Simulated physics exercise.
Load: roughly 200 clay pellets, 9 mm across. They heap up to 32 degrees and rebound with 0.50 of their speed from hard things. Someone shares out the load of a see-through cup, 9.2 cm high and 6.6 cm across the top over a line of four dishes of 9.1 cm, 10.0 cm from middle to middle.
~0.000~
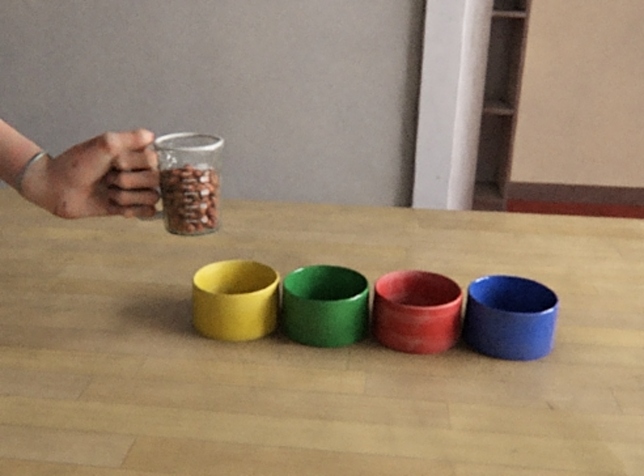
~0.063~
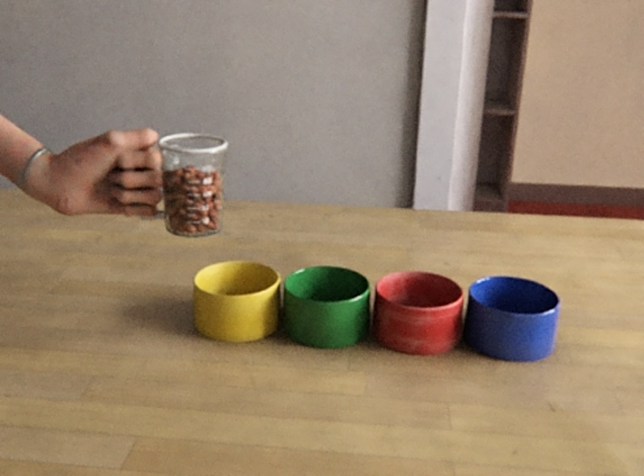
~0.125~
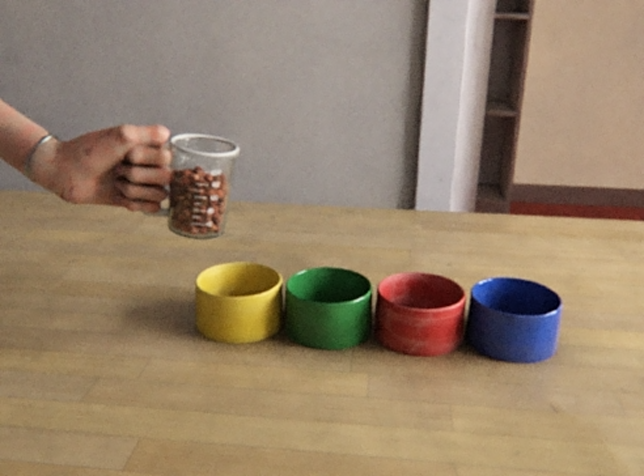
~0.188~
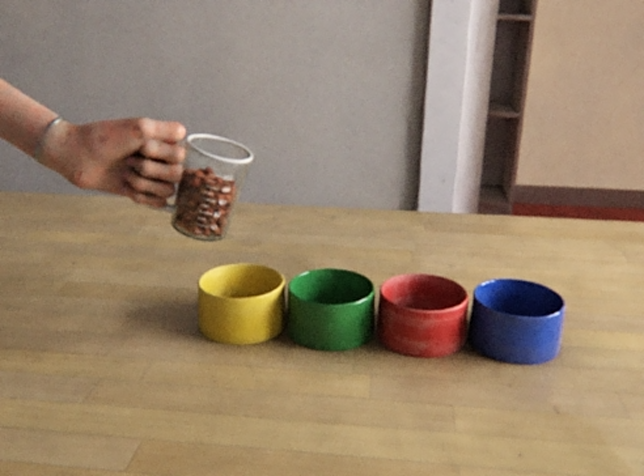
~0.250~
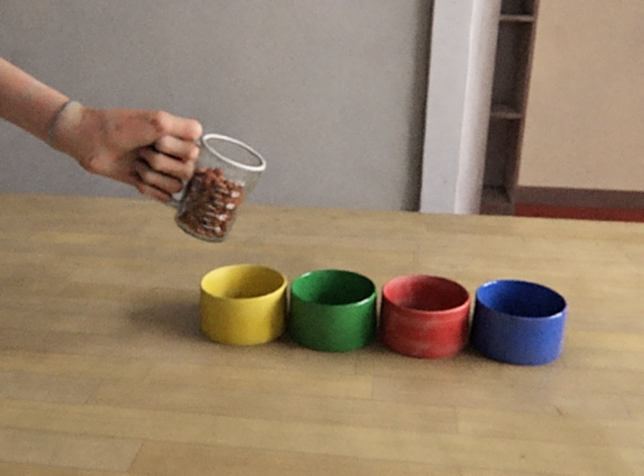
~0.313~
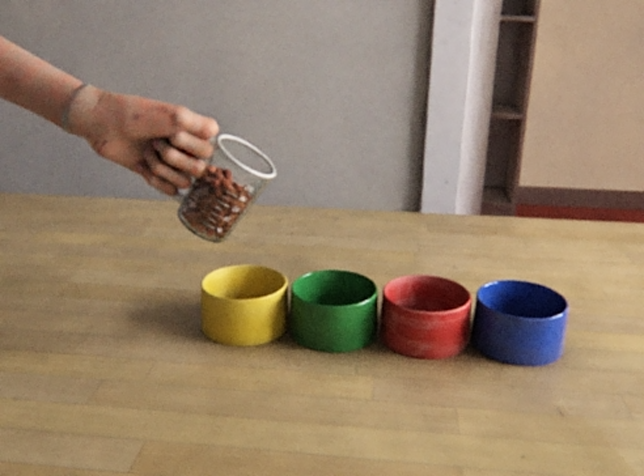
A hand tilting a clear glass cup of brown pellets rightward while moving it right above yellow, green, red and blue dishes.
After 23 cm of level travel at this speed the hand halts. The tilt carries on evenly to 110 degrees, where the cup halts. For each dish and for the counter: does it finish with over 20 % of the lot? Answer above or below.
Red: Above, blue: Below, green: Above, yellow: Below, counter: Below.
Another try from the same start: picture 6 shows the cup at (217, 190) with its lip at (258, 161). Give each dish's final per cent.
Red 60; blue 0; green 20; yellow 0.
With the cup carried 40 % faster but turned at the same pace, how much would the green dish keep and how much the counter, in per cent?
Green 10; counter 10.
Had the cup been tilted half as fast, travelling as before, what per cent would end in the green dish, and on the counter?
Green 0, counter 10.
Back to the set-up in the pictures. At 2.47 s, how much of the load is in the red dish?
Near 45 per cent so far.
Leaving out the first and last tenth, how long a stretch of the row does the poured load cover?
Some 13 cm.
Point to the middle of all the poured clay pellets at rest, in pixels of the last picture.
At about (394, 327).
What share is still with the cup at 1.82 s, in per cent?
Roughly 5 per cent.
After 1.22 s, tilt 110 degrees; cup holds 45 %, red 5 %, green 40 %.
Then, at 1.82 s, tilt 110 degrees; cup holds 5 %, red 40 %, green 40 %.
After 2.47 s, tilt 110 degrees; cup holds 0 %, red 45 %, green 40 %.
By 2.8 s all is still; red 45 %, blue 0 %, green 40 %, yellow 0 %, counter 15 %.
